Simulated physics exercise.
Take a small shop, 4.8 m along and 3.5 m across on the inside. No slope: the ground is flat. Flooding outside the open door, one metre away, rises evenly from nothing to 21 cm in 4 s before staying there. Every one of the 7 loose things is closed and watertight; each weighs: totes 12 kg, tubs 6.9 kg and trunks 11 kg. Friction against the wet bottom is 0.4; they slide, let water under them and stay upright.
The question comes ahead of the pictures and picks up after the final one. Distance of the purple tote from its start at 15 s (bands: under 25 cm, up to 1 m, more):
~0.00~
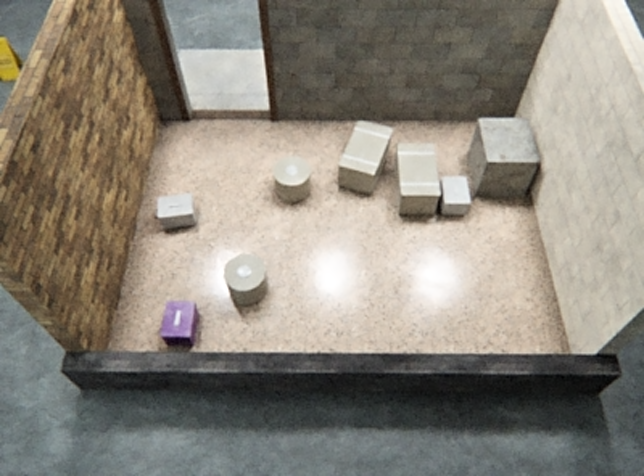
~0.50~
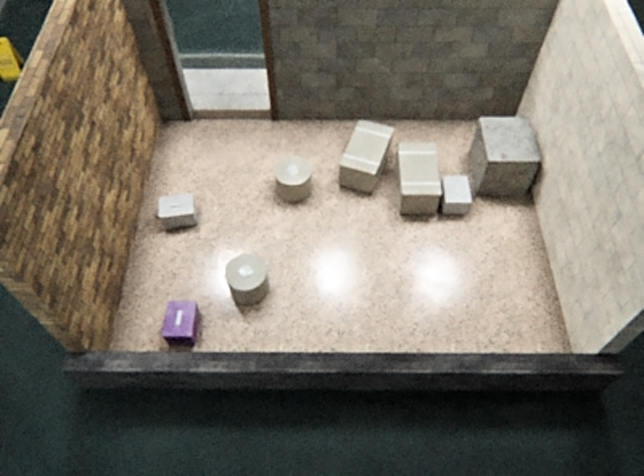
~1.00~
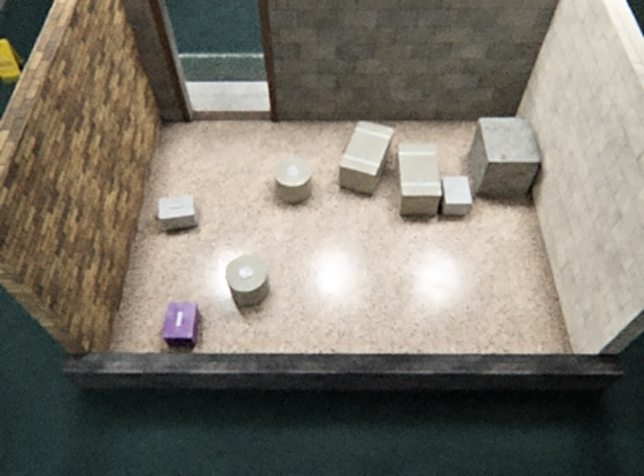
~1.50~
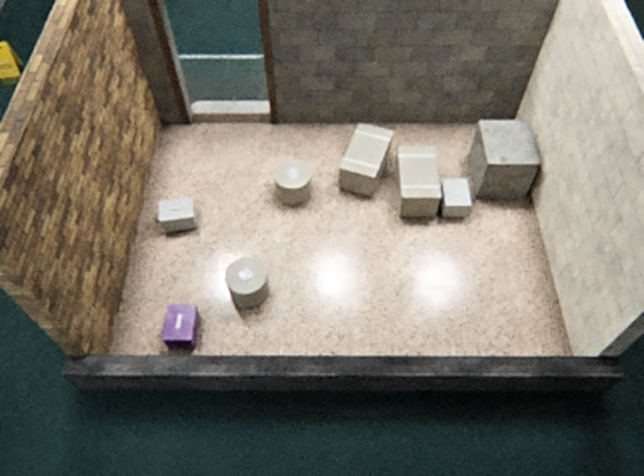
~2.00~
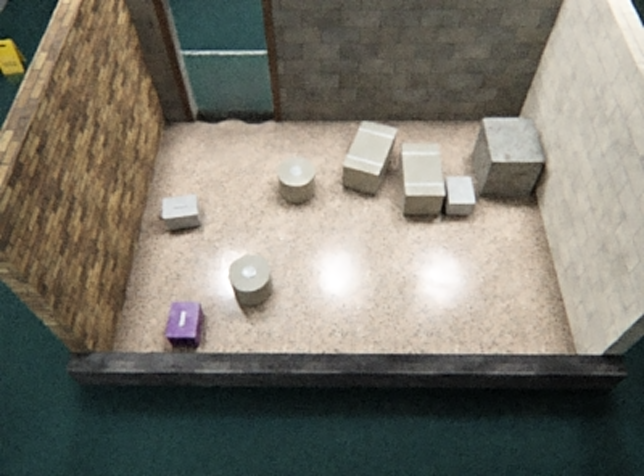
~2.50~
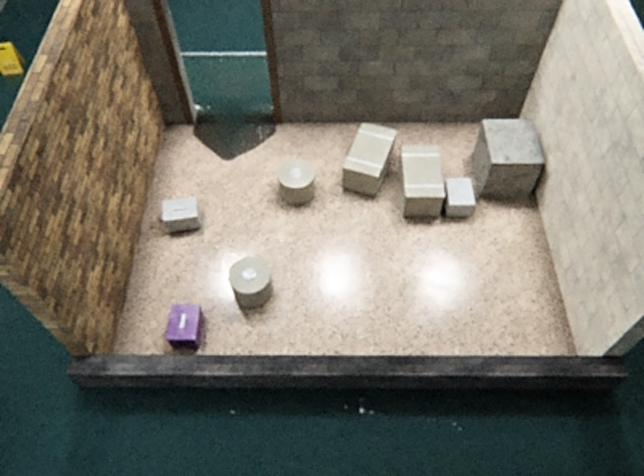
More than 1 m.
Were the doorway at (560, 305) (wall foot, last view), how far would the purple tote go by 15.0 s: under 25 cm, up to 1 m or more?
As for the purple tote, it winds up a long way off.
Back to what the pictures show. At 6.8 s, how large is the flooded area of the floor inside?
I'd estimate close to 11.5 m2.
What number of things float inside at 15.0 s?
Answer: 6.
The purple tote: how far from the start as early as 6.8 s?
About 5 cm out of place.
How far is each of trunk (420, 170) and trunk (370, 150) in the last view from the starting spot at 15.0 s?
They've ended up 140 cm and 120 cm away, in that order.
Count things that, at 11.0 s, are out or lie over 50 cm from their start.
I make it 4.
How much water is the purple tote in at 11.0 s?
About 7 cm.
After 3.5 s the purple tote is near (183, 322), 0.0 m from its start, aground; 0 afloat.
After 6.8 s the purple tote is near (188, 318), 0.1 m from its start, aground; 1 afloat.
After 11.0 s the purple tote is near (404, 338), 2.3 m from its start, aground; 3 afloat.
After 15.0 s the purple tote is near (525, 229), 3.9 m from its start, afloat; 6 afloat.
